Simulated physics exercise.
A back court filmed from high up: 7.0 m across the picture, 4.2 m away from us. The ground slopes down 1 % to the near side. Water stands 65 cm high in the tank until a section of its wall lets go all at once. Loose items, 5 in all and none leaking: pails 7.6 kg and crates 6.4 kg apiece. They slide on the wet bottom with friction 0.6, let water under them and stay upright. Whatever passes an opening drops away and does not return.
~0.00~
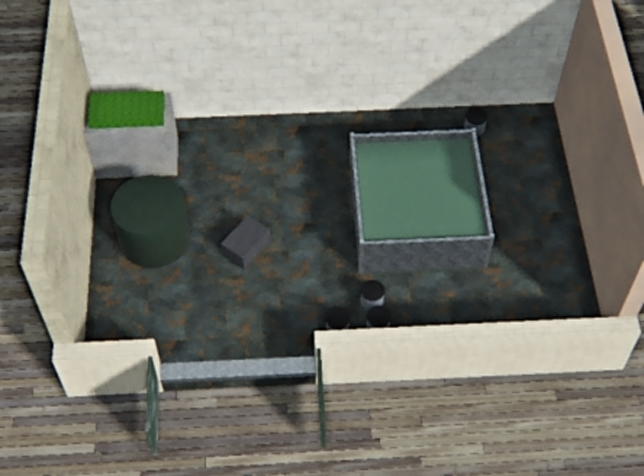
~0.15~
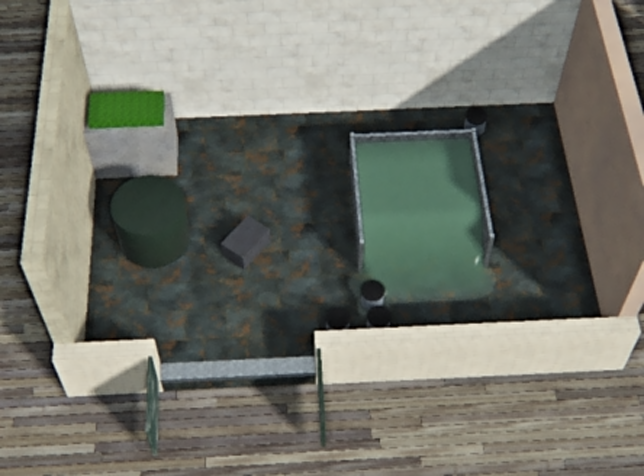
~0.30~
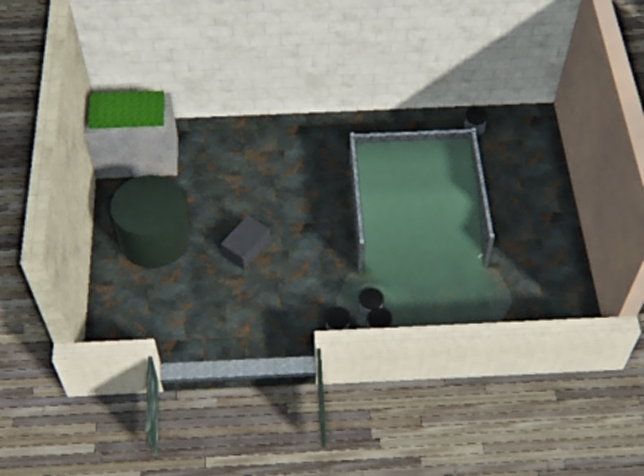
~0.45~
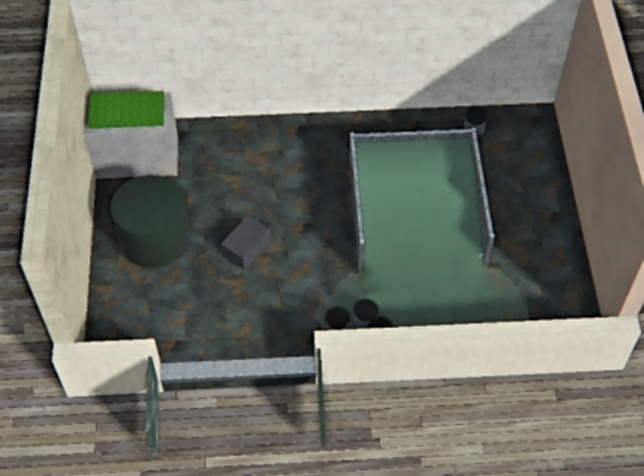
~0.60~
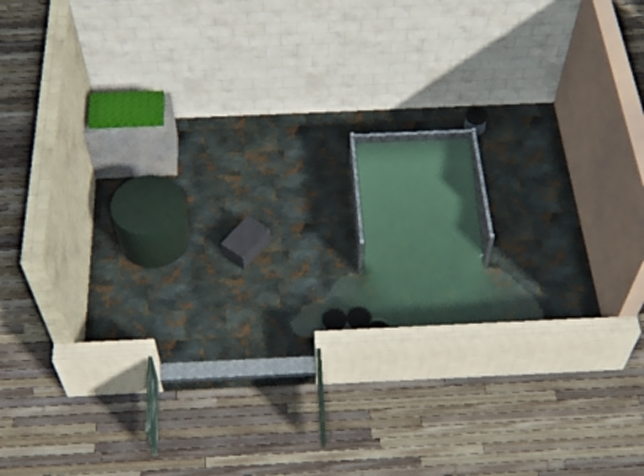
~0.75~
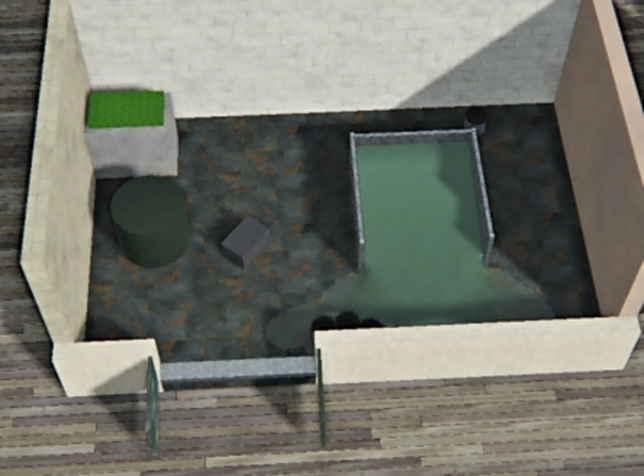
At first, green water fills a walled tank on the right side of a small court, with dark round pails near its front. The tank's near wall disappears and water spreads across the floor toward the near wall, then leftward, while the pails shift slightly nearer and to the left.
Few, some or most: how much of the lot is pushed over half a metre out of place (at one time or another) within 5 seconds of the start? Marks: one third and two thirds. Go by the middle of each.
Share: Two thirds or more.
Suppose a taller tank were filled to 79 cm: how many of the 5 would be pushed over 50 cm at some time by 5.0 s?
Then 5.
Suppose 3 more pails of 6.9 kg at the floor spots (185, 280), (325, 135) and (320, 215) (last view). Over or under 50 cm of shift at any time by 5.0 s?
In that order: More, short of it, under.
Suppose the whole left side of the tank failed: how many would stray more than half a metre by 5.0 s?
Then 1.
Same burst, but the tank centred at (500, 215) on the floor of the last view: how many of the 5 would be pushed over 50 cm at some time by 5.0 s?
Then 4.
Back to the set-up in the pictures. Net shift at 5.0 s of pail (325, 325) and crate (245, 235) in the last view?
In turn: Gone out, 150 cm.
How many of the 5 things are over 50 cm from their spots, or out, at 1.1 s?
By then 3.
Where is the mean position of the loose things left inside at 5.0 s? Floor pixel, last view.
At about (222, 204).
After 1.1 s 3 of 5 are over 50 cm from their spots; 2 afloat.
After 2.2 s 3 of 5 are over 50 cm from their spots; 0 afloat.
After 3.5 s 4 of 5 are over 50 cm from their spots; 2 afloat.
After 5.0 s 5 of 5 are over 50 cm from their spots, and 5 have been at some point; 2 afloat.
